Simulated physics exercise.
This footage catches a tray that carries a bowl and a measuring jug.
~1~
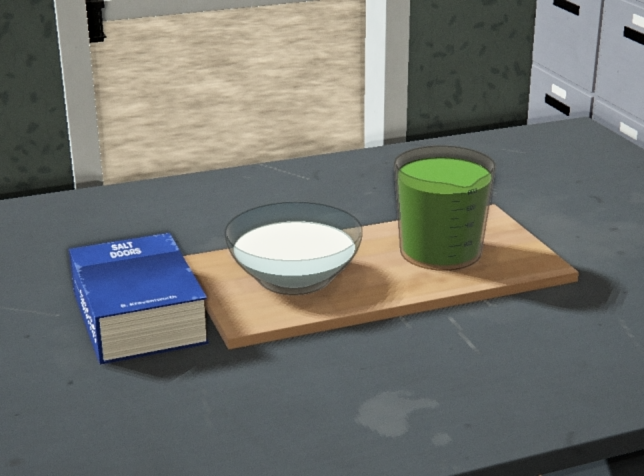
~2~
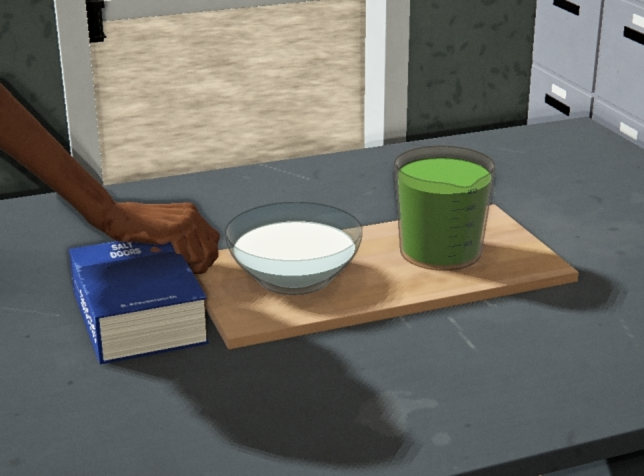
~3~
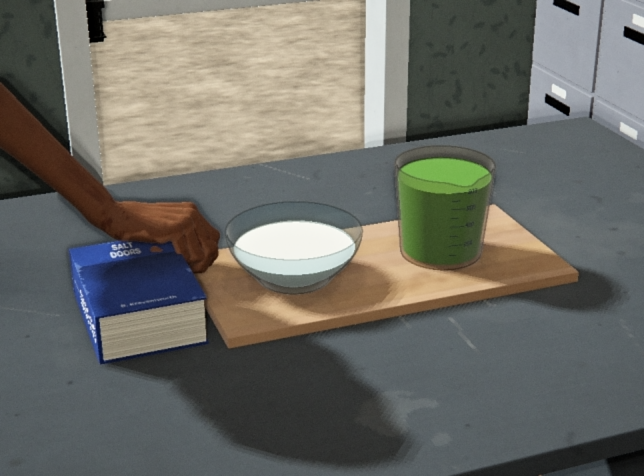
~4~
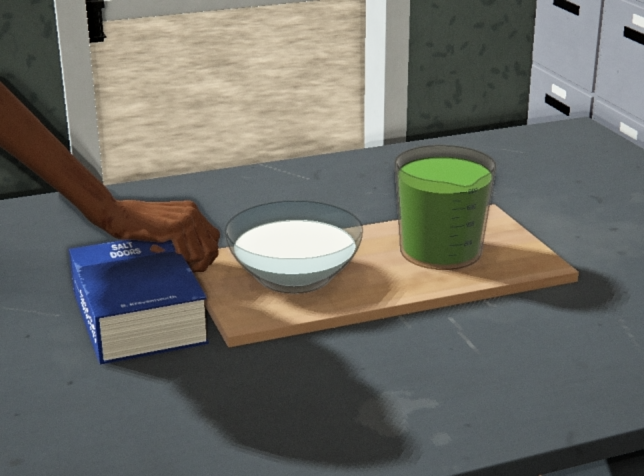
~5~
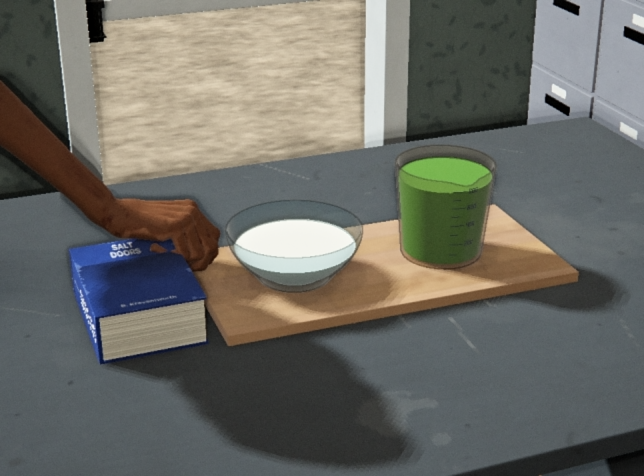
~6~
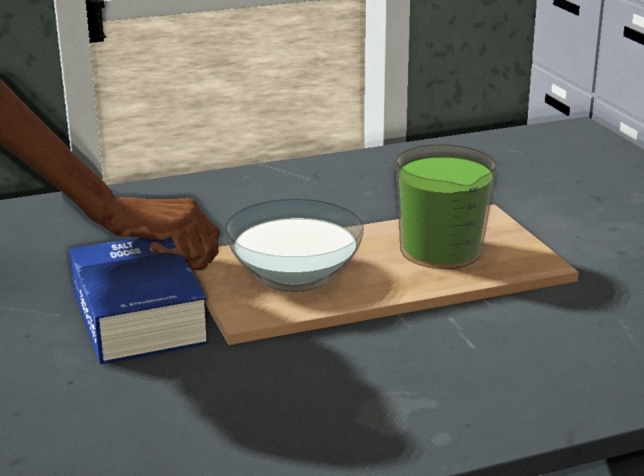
On a dark grey table, a hand reached in from the left and took the end of a wooden tray holding a bowl of white liquid and a green-filled measuring jug, barely raising it.
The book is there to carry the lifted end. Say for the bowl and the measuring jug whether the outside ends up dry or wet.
One by one: On the left the bowl: It will not slosh over; on the right the measuring jug: It will not slosh over.
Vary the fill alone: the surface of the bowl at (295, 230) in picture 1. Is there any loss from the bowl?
Result then: Contents escape.
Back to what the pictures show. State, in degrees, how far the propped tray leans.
I reckon something near 8°.
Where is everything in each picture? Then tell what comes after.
In the first frame, the tray lies flat; bowl (294, 251) about two thirds full; measuring jug (443, 206) nearly full; book (153, 331).
The second frame shows a hand takes the end of the tray; bowl about two thirds full, surface at (294, 248); measuring jug nearly full, surface at (444, 176).
In the third frame, the end has come up a little; bowl (294, 251) about two thirds full; measuring jug (443, 206) nearly full.
The fourth frame shows slope near 0°; bowl about two thirds full, surface at (294, 247); measuring jug nearly full, surface at (445, 175); book (153, 331).
The fifth frame shows the tray slopes by about 1°; bowl (294, 249) about two thirds full; measuring jug (443, 205) nearly full.
In the sixth frame, the end is rising; bowl about two thirds full, surface at (294, 245); measuring jug nearly full, surface at (445, 175); book (153, 331).
Soon after, the tray slopes by about 5°; bowl, nothing has left it; measuring jug, nothing has left it.
Later, the tray slopes by about 10°; bowl, nothing has left it; measuring jug, nothing has left it.
In the end, the tray slopes by about 8°, resting on the book; bowl, nothing has left it; measuring jug, nothing has left it.
